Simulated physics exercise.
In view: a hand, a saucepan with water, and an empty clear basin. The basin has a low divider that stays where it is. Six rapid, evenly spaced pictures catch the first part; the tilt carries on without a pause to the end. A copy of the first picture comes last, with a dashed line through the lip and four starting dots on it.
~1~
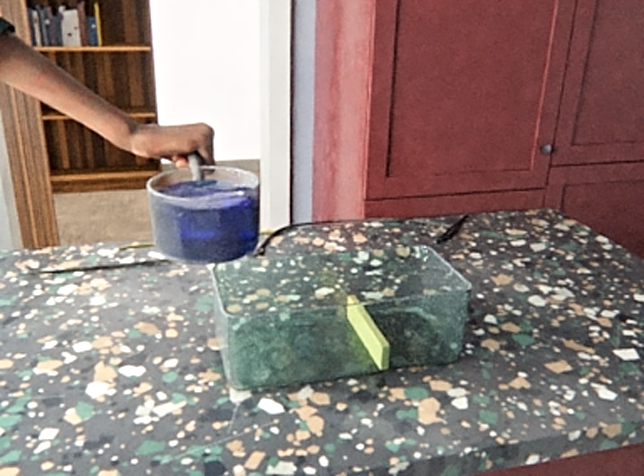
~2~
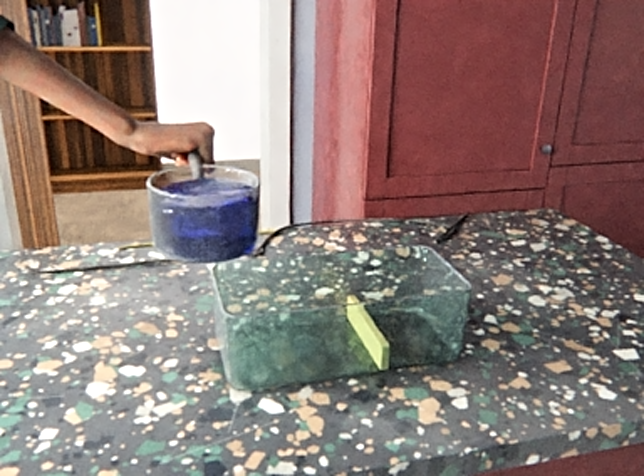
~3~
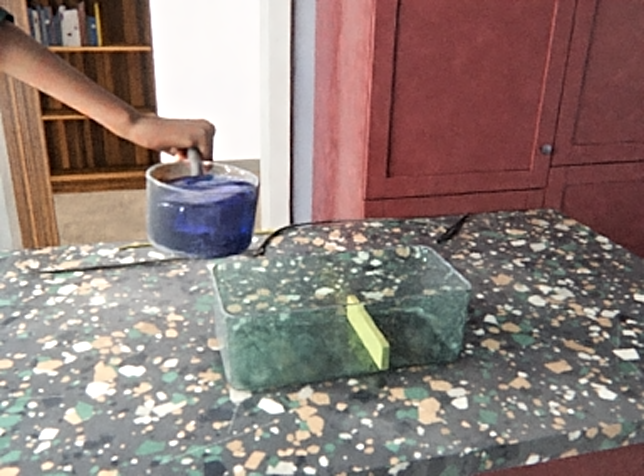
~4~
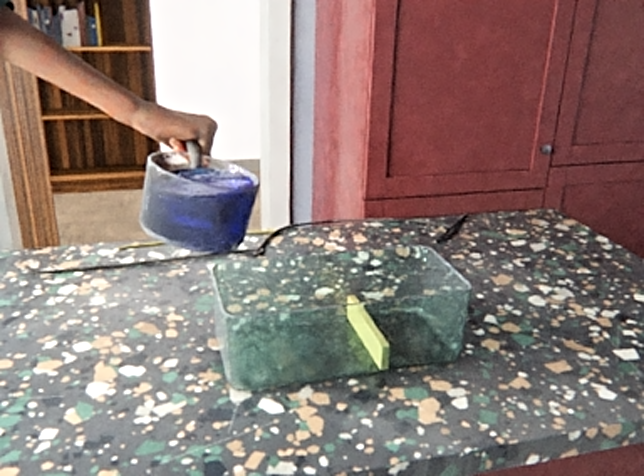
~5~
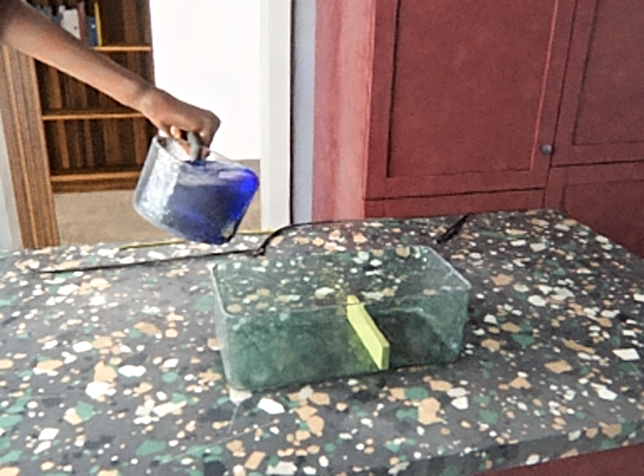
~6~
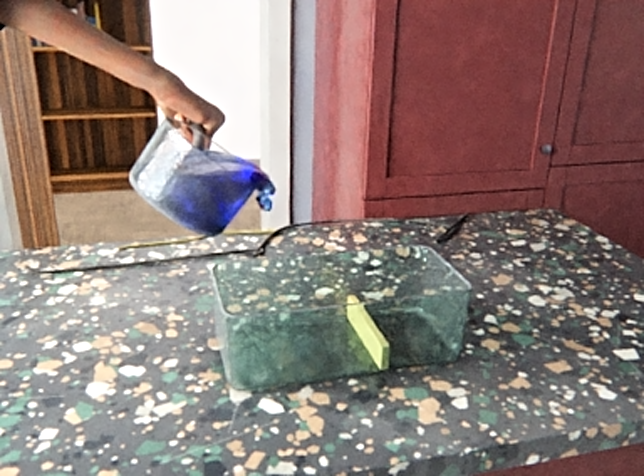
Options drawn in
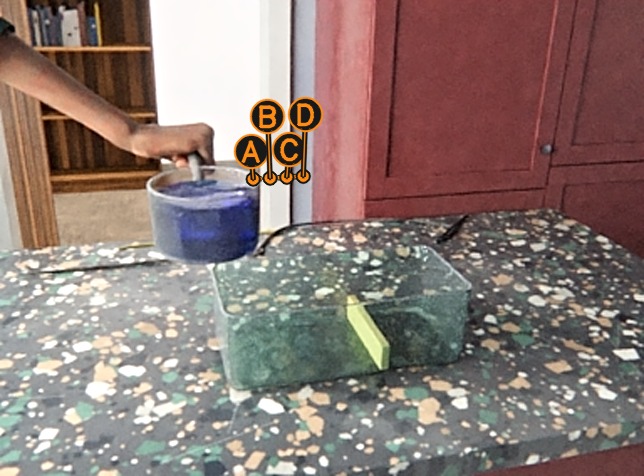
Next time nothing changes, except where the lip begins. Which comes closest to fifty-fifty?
I would pick spot C.
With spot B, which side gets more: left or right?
The left side.
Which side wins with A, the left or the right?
More ends on the left.
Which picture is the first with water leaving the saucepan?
Picture 5.
On the marked copy, A at (253, 179); B at (270, 178); C at (286, 177); D at (303, 176).
With A, about 90 % ends left of the wall and 7 % right of it; 3 % is lost outside.
With B, about 76 % ends left of the wall and 22 % right of it.
With C, about 46 % ends left of the wall and 53 % right of it.
With D, about 23 % ends left of the wall and 76 % right of it.
